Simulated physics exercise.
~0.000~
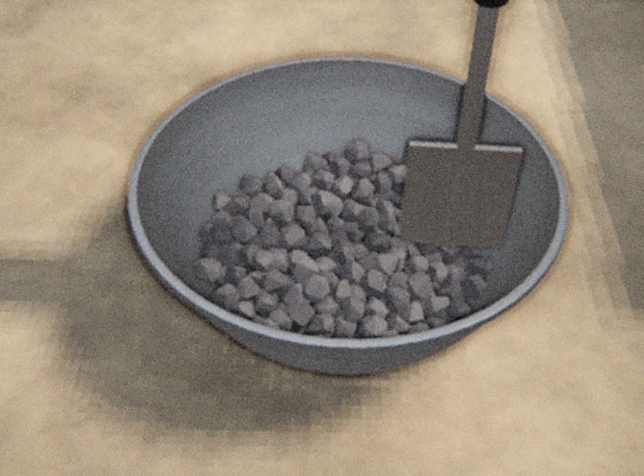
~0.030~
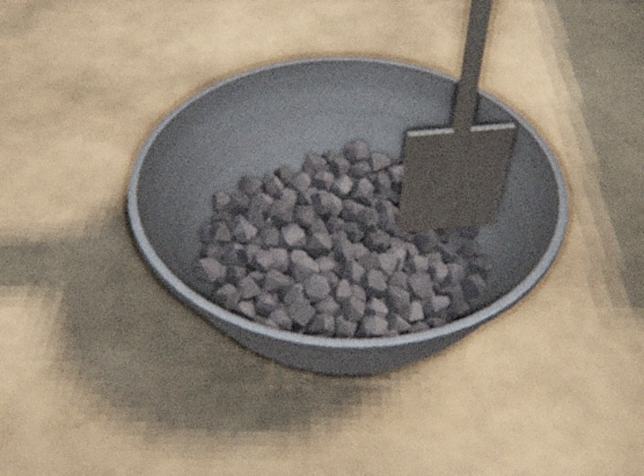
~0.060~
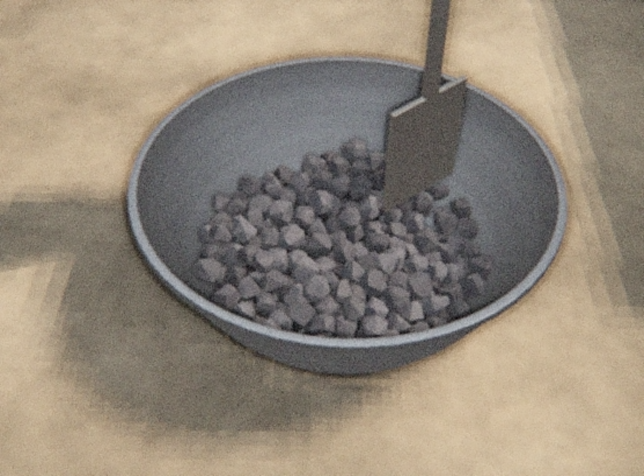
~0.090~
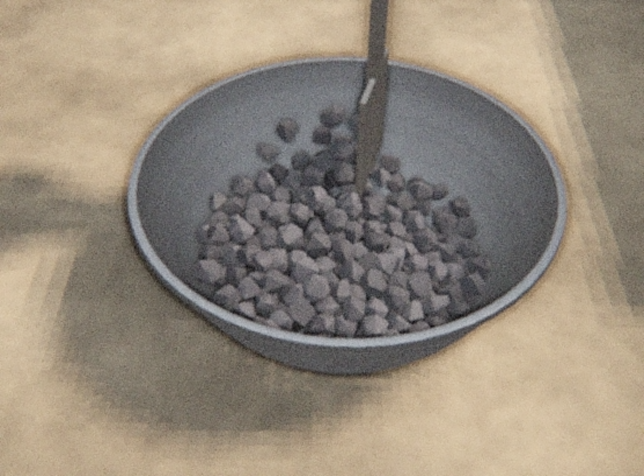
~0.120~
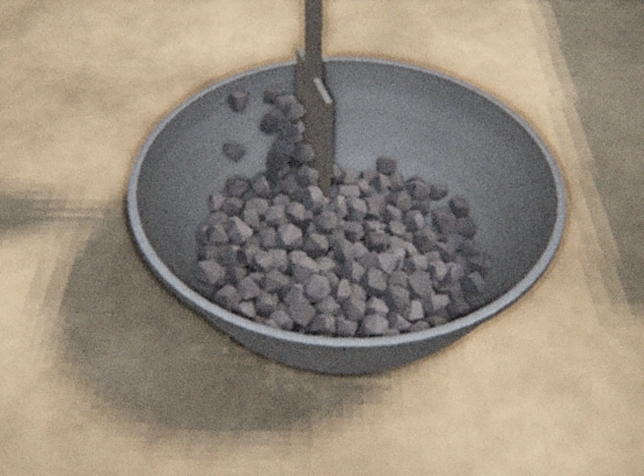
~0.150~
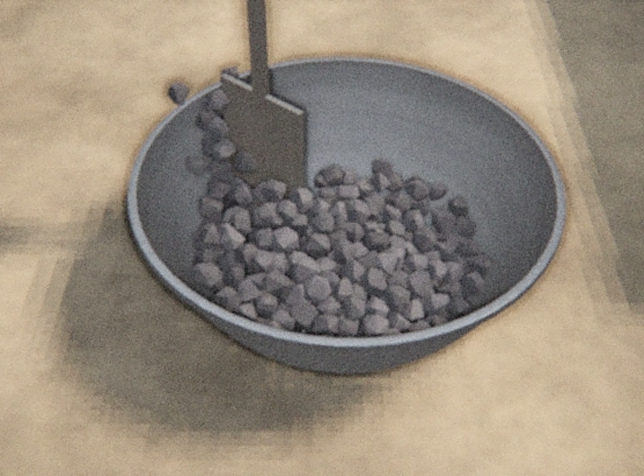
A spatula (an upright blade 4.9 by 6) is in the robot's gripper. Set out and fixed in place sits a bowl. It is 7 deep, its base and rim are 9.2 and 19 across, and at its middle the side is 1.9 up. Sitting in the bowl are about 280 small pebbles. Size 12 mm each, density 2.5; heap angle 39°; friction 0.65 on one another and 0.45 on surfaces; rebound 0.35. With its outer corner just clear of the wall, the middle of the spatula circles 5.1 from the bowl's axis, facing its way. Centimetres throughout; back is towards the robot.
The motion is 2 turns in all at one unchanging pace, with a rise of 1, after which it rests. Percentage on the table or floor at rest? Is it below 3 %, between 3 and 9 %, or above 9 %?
Above 9 %.
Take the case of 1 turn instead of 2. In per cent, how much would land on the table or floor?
Then some 15 per cent.
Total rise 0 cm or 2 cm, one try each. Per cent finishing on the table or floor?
I'd reckon around 35 and 15 per cent.
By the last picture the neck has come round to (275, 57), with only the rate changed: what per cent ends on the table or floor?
Some 15 per cent.
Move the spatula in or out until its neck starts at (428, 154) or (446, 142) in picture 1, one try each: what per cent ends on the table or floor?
I'd guess some 35 and 50 percent.
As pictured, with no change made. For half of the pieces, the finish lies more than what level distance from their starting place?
Roughly 4 cm.
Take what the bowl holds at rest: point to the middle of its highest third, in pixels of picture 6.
The centre sits around (355, 238) in the last picture.
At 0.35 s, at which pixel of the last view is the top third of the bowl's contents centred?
The top third is centred near (449, 203) in the last picture.
After 0.35 s, 6° round, highest piece 11 above the table; 248 in the bowl, 6 on the table or floor, 22 in flight or on the tool.
After 0.55 s, 227° round, highest piece 10 above the table; 218 in the bowl, 41 on the table or floor, 17 in flight or on the tool.
After 0.85 s, 0° round, highest piece 4 above the table; 205 in the bowl, 71 on the table or floor.
After 1.55 s, 0° round, highest piece 4 above the table; 205 in the bowl, 71 on the table or floor.
In the end, 205 in the bowl, 71 on the table or floor. That is 26 % on the table or floor.
